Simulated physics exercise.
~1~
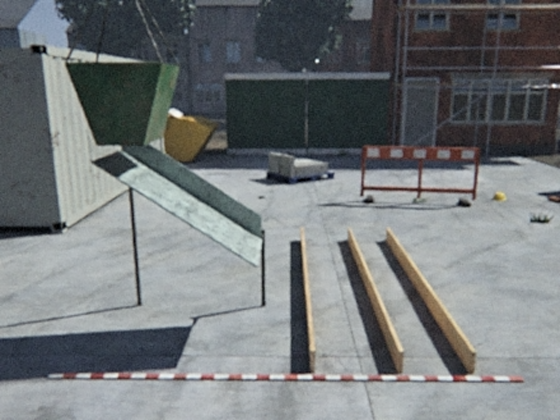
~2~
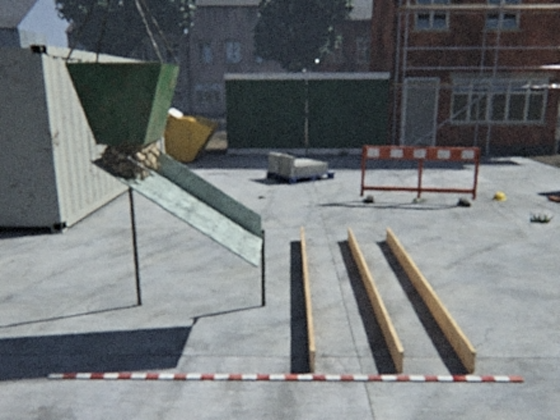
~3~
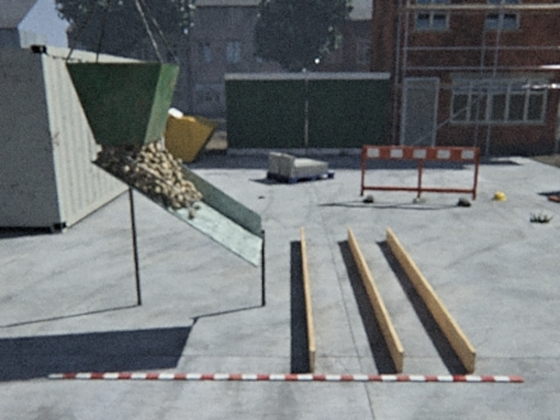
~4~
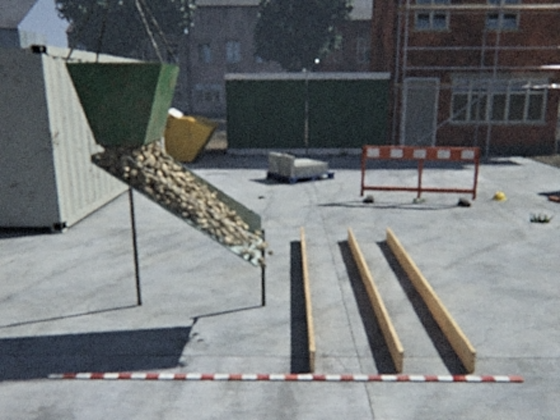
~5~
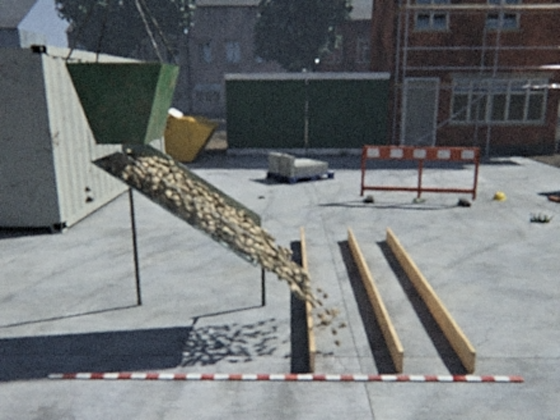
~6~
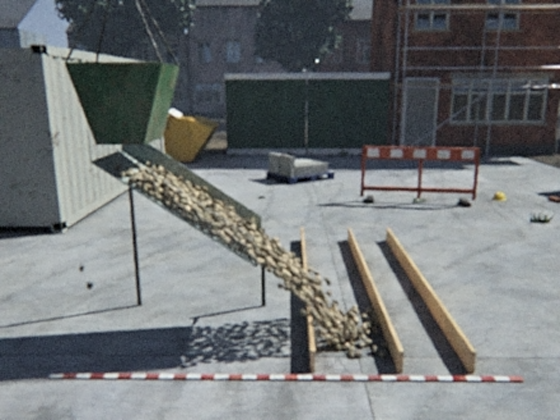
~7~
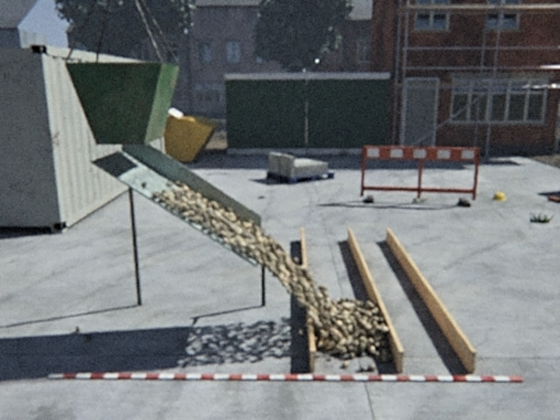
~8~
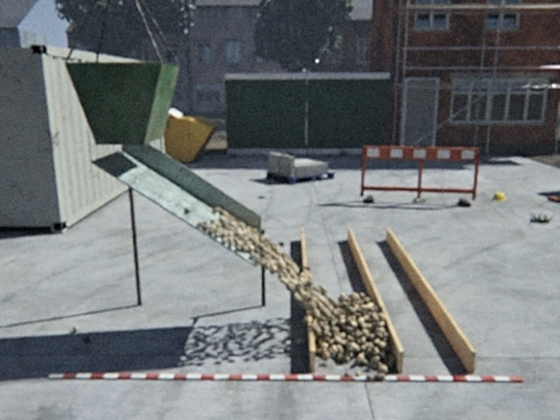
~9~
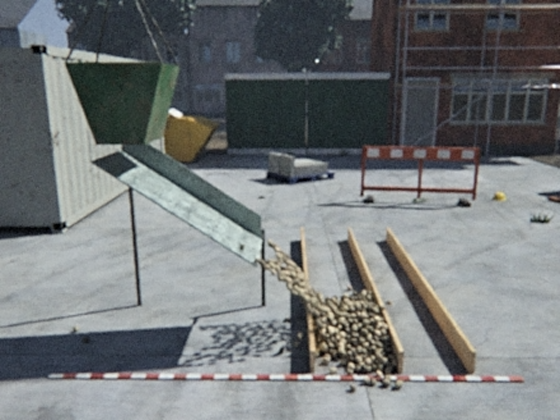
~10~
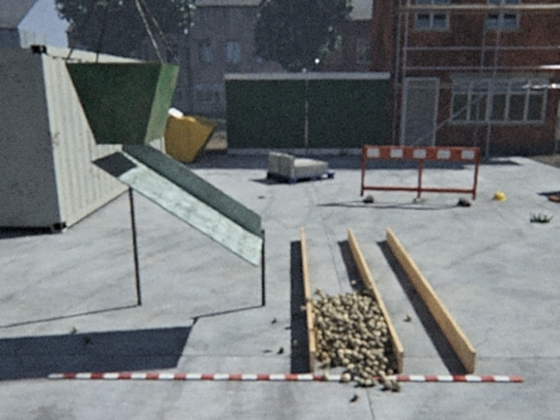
Pale, rounded stones drop from a green skip hanging at the left of a sunlit concrete yard, seen from a fixed, slightly raised viewpoint. Below it a sloping steel chute on thin legs points right towards three wooden boards, with a red-and-white staff lying in front and a container, striped barrier and brick building behind. The stones spread down the chute, pour off its lower end and land between the left and middle boards. The chute empties as the heap grows, leaving nearly all the stones in the left bay, a few strays outside, and the right bay empty.
